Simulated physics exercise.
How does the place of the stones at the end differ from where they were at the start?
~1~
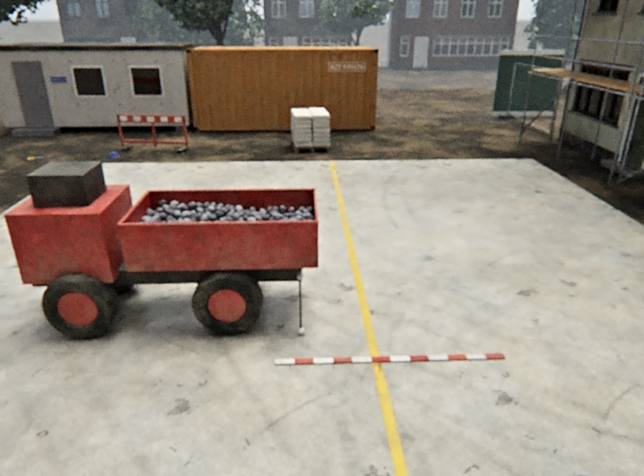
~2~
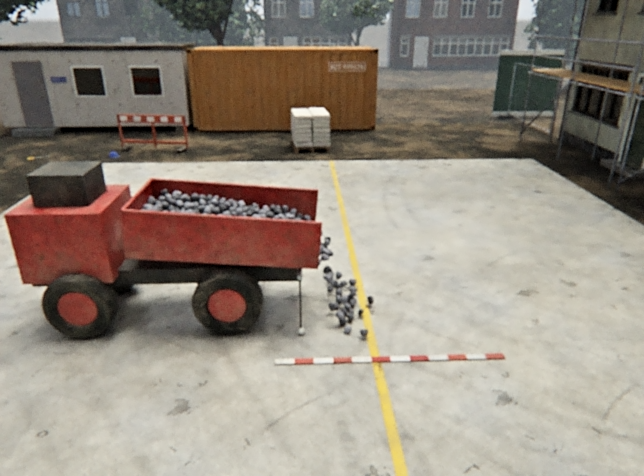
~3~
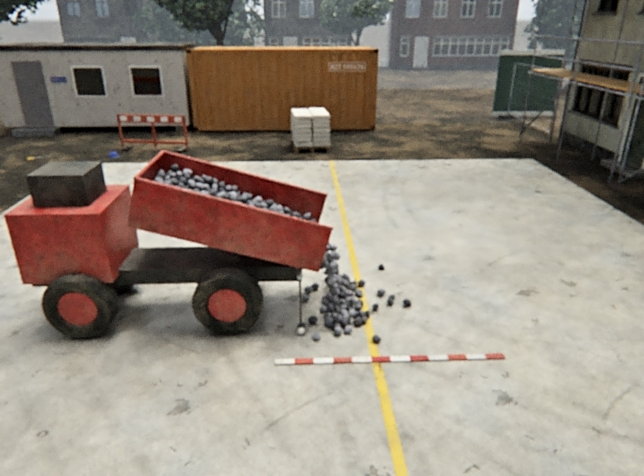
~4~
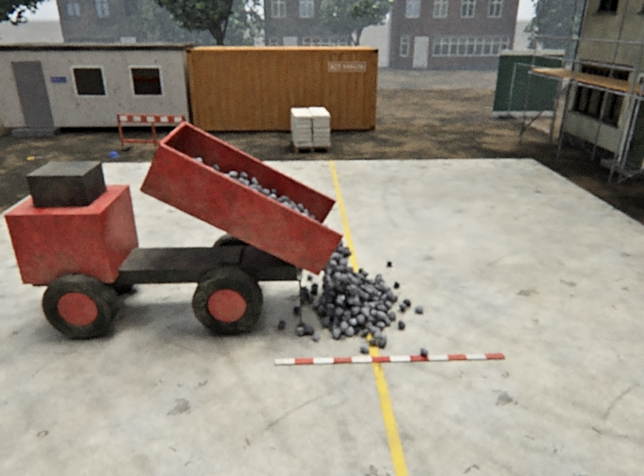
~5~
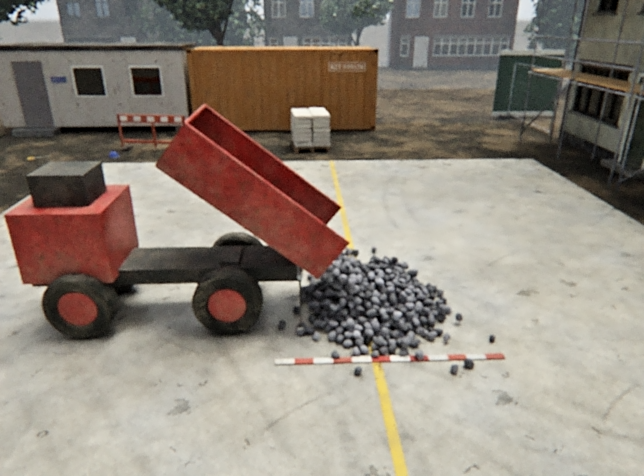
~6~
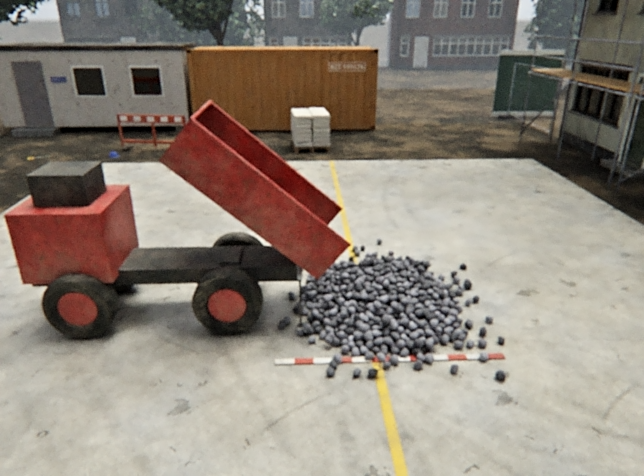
At the start the stones lay inside the truck's red body, but at the end they were lower and farther right, heaped on the ground behind the truck and across the yellow line.
